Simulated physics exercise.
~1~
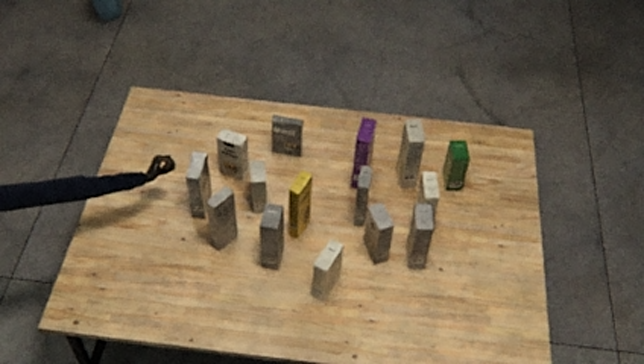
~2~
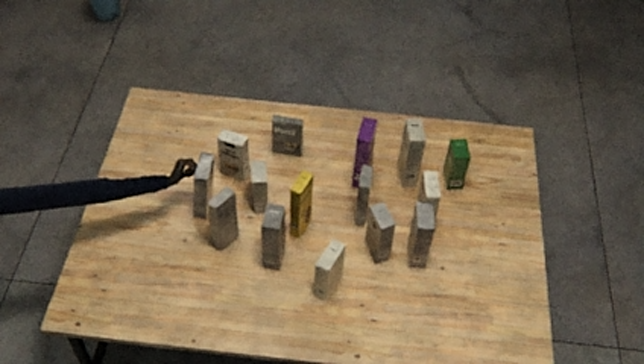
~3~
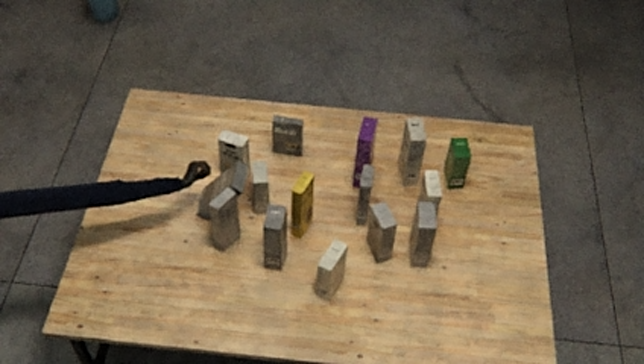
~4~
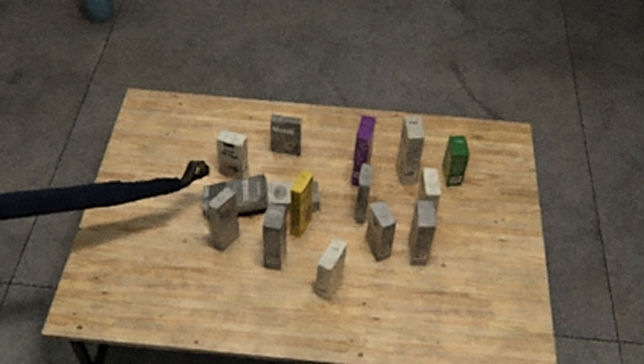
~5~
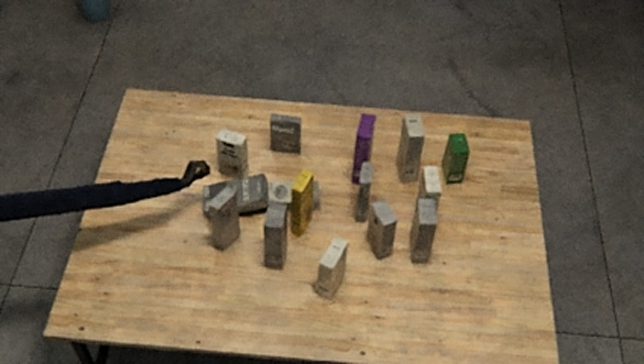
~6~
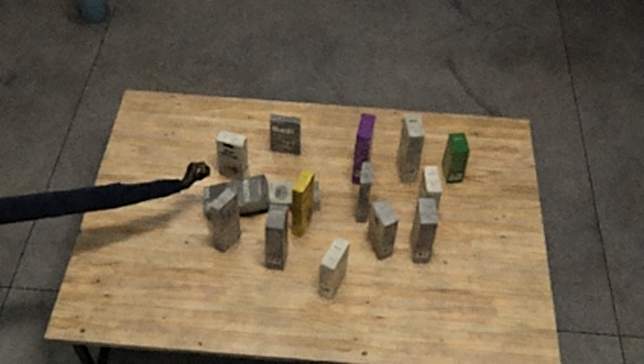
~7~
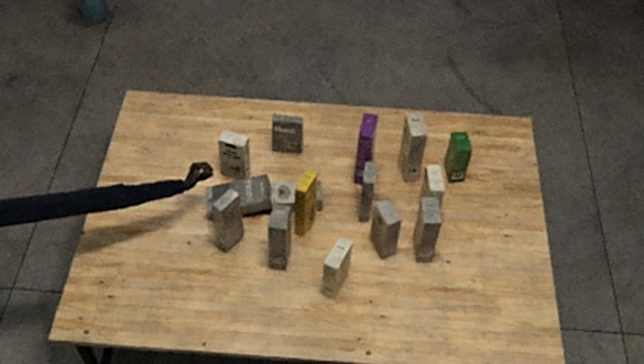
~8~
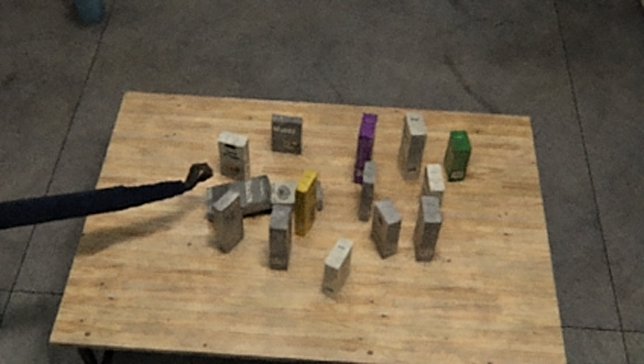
A dark arm tips a gray box rightward into another, and both end up lying down.
